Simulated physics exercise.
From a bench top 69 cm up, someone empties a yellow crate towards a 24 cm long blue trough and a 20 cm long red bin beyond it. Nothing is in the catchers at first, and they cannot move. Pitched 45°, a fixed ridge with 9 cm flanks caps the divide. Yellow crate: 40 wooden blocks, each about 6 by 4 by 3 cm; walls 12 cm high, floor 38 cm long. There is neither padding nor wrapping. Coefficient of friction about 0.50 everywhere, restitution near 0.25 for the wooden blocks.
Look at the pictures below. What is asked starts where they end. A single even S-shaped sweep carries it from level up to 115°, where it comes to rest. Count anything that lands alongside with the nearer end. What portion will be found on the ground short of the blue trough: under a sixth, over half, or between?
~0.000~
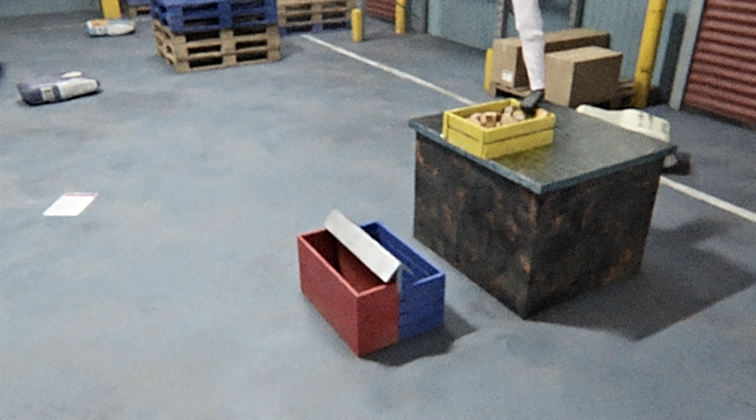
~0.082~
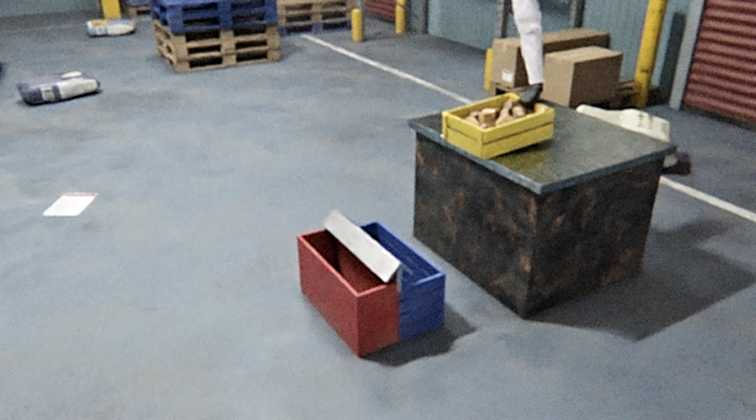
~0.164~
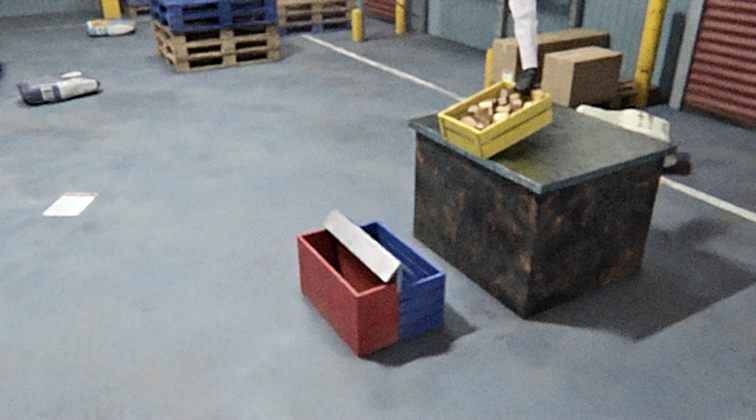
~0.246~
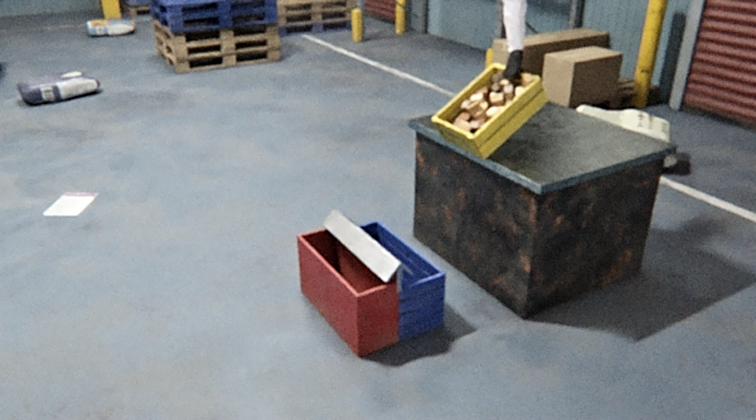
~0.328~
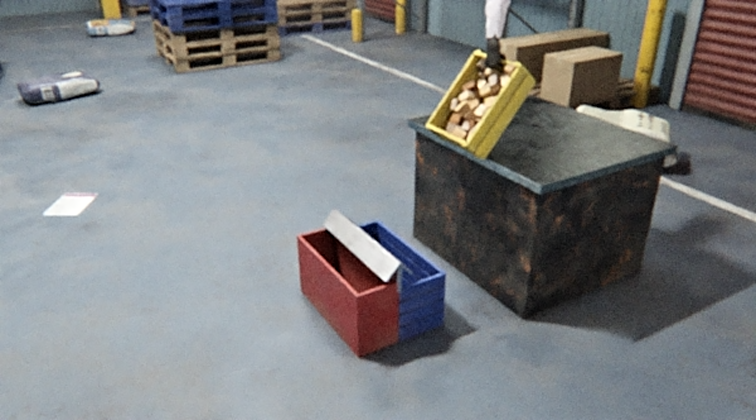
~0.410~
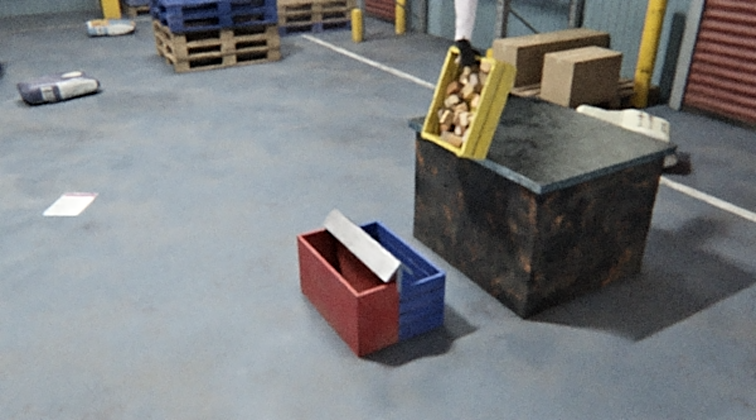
Sixth to half.
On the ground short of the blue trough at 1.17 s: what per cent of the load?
By that time, roughly 15 percent.
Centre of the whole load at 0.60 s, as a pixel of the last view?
About (435, 138).
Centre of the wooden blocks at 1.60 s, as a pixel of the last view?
Around (399, 290).
After 0.60 s, tilt 106°; 29 still in the yellow crate and 11 in the air.
After 0.84 s, tilt 115°; 7 still in the yellow crate, 9 in the blue trough, 2 in the red bin and 22 in the air.
After 1.17 s, tilt 115°; 3 still in the yellow crate, 22 in the blue trough, 3 in the red bin, 6 on the ground short of the blue trough and 6 in the air.
Final count (at 1.60 s), 22 in the blue trough, 3 in the red bin, 14 on the ground short of the blue trough and 1 on the ground beyond the red bin. Asked share, 14 of 40, 35 per cent.
